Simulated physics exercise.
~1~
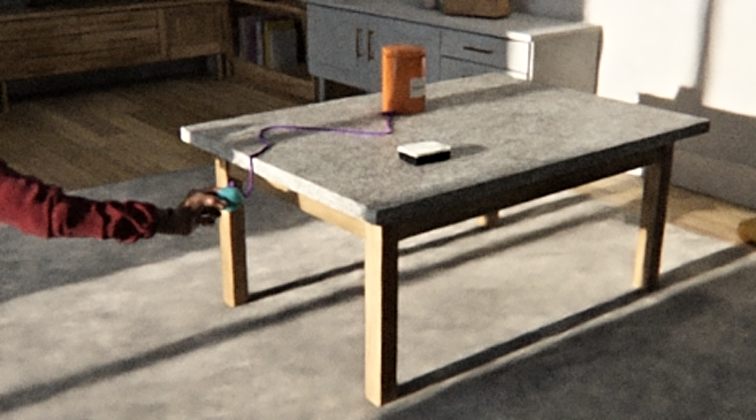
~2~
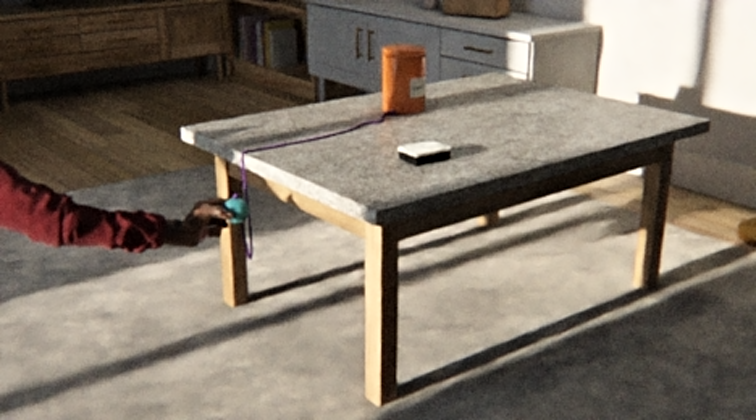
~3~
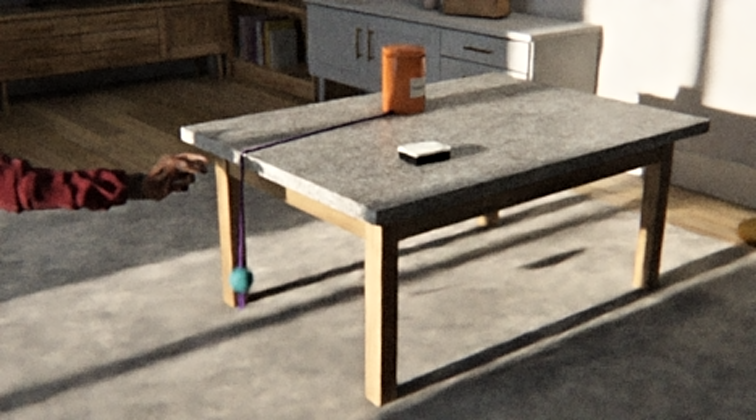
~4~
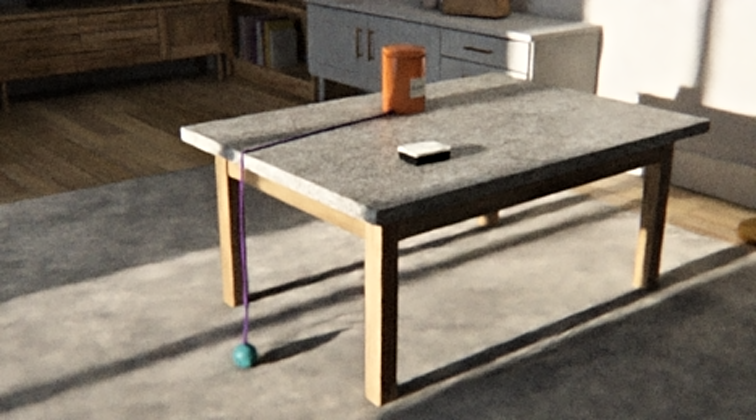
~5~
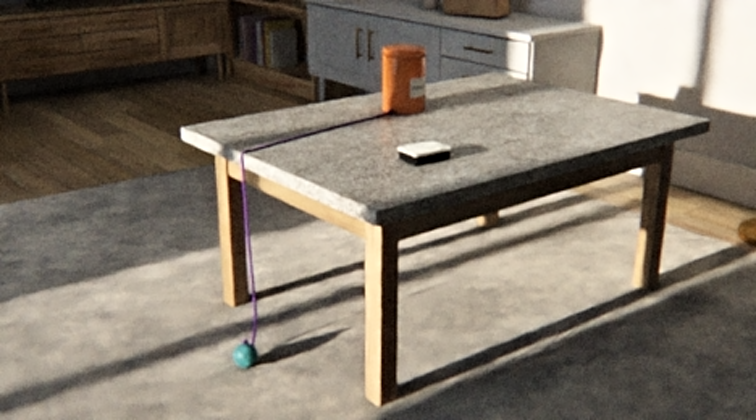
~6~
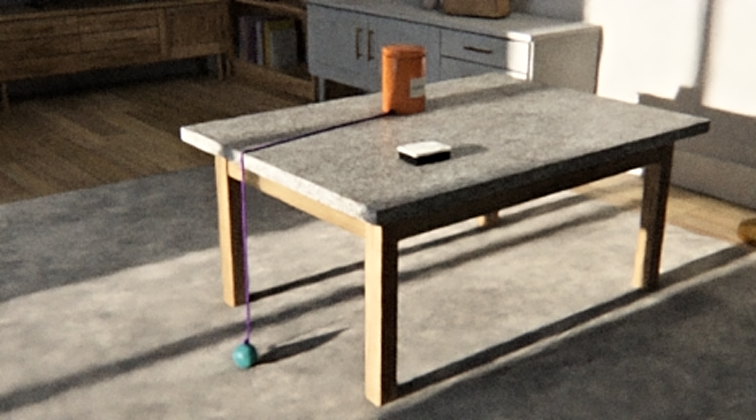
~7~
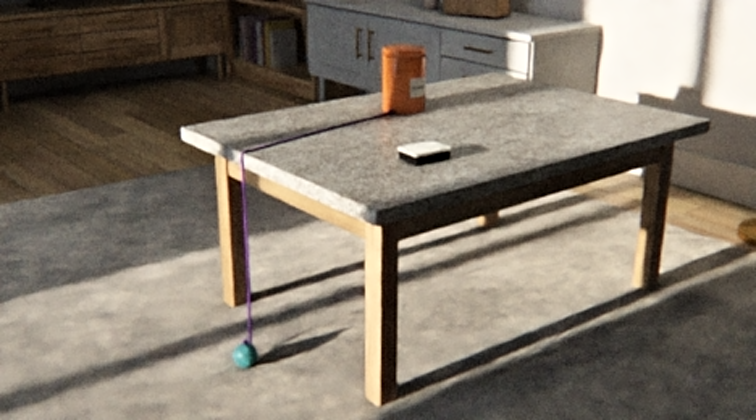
A turquoise ball on a purple cord drops from a hand and rests on the floor.
